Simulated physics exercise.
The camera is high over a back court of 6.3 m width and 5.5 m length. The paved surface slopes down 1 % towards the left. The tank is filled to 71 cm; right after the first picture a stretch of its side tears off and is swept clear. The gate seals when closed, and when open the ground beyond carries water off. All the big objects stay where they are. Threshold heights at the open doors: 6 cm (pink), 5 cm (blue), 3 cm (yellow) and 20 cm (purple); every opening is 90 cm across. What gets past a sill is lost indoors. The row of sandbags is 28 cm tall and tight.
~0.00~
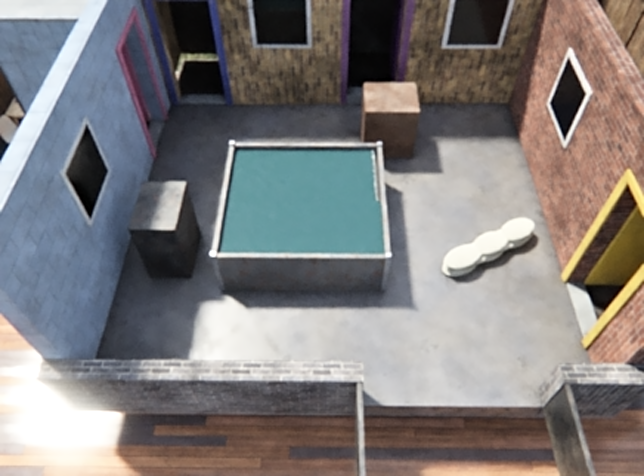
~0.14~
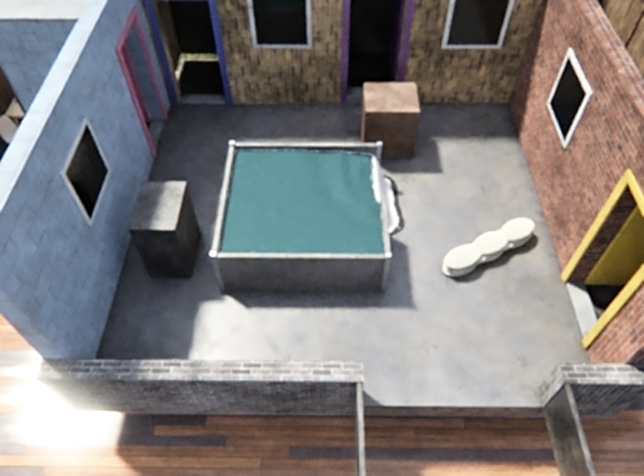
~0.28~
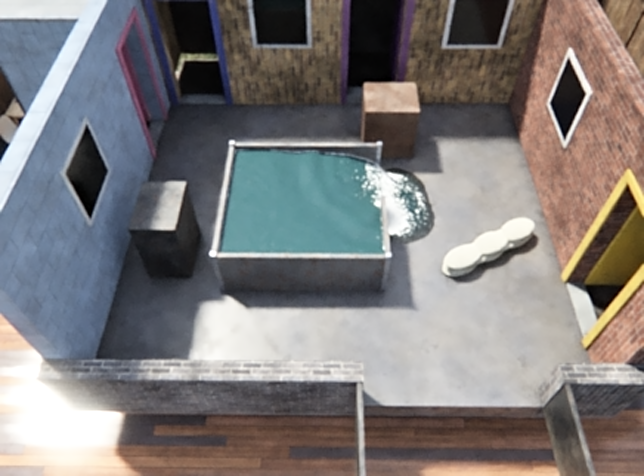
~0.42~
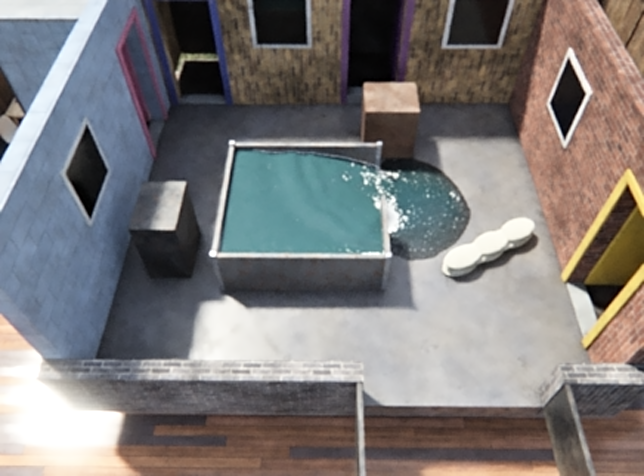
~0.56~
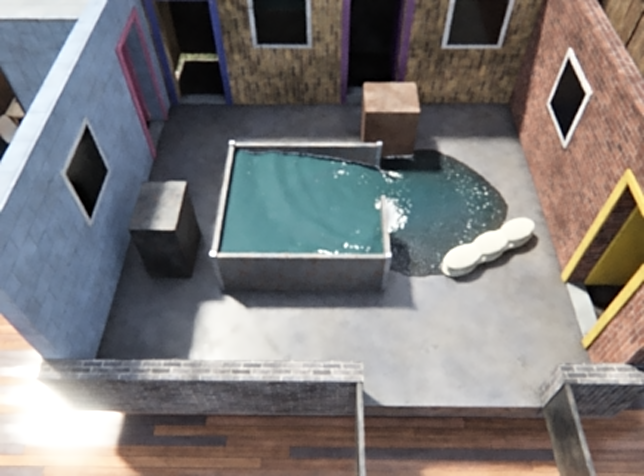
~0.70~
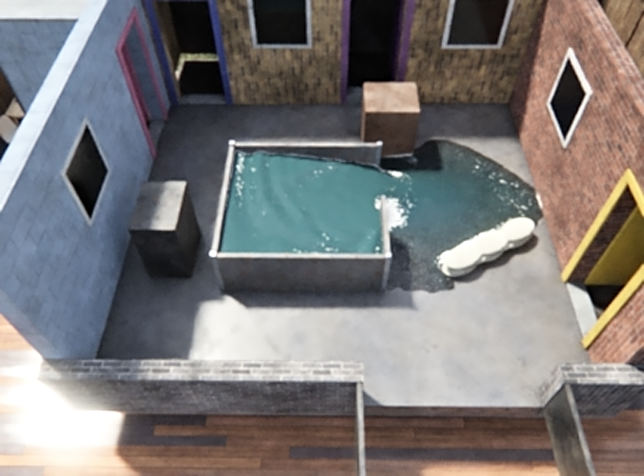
A large tank's right side bursts open and blue-green water spreads rightward around a white barrier.
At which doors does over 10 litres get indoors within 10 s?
The water let in: At the pink door it exceeds the limit; at the blue door it exceeds the limit; at the yellow door it stays under the limit; at the purple door it stays under the limit.
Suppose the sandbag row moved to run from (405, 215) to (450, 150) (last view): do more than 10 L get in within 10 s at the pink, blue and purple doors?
Against that limit: Pink above, blue over, purple not over.
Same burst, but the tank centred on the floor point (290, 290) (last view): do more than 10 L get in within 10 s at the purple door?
Against that limit: Purple not over.
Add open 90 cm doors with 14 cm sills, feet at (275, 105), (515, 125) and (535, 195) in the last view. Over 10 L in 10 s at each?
In turn: Below, above, above.
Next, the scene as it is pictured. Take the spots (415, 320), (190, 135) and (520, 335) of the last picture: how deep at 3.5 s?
In that order: 3, 0 and 2 cm.
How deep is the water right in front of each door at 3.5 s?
In cm: Pink 0, blue 0, yellow 4, purple 9.
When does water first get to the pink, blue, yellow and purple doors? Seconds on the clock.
Arrival: Pink 4.0 s, blue 3.8 s, yellow 1.6 s, purple 2.6 s.
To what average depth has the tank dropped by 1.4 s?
Some 52 cm.
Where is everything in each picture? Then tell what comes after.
In the first frame, the tank at (304, 199) is whole and still, 71 cm deep.
In the second frame, the front is at a hidden place, 0.6 m from the gap at (377, 193); 0.3 m2 of floor is under water; 71 cm left at the back of the tank.
In the third frame, the front is at (424, 231), 0.9 m from the gap at (377, 196); 0.9 m2 of floor is under water; 71 cm left at the back of the tank.
In the fourth frame, water pours out at (376, 197) and has run 1.4 m, to (464, 216); typically 8 cm deep outside, 71 cm at the tank's back.
In the fifth frame, the front is at (502, 210), 2.0 m from the gap at (376, 197); 3.5 m2 of floor is under water; 71 cm left at the back of the tank.
In the sixth frame, water pours out at (376, 196) and has run 2.6 m, to (536, 196); typically 6 cm deep outside, 68 cm at the tank's back.
After 1.4 s water covers 25 % of the floor and is deepest (41 cm) near (540, 210); pink door not reached, blue door not reached, yellow door not reached, purple door not reached.
After 2.2 s water covers 35 % of the floor and is deepest (48 cm) near (508, 107); pink door not reached, blue door not reached, yellow door 4 cm at the sill, 0 L in, purple door not reached.
After 3.5 s water covers 50 % of the floor and is deepest (34 cm) near (510, 114); pink door not reached, blue door not reached, yellow door 4 cm at the sill, 1 L in, purple door 9 cm at the sill, 0 L in.
After 6.0 s water covers 75 % of the floor and is deepest (20 cm) near (510, 114); pink door 17 cm at the sill, 92 L in, blue door 8 cm at the sill, 11 L in, yellow door 3 cm at the sill, 2 L in, purple door 12 cm at the sill, 0 L in.
After 10.0 s water covers 90 % of the floor and is deepest (14 cm) near (89, 385); pink door 13 cm at the sill, 224 L in, blue door 9 cm at the sill, 52 L in, yellow door 2 cm at the sill, 2 L in, purple door 10 cm at the sill, 0 L in.
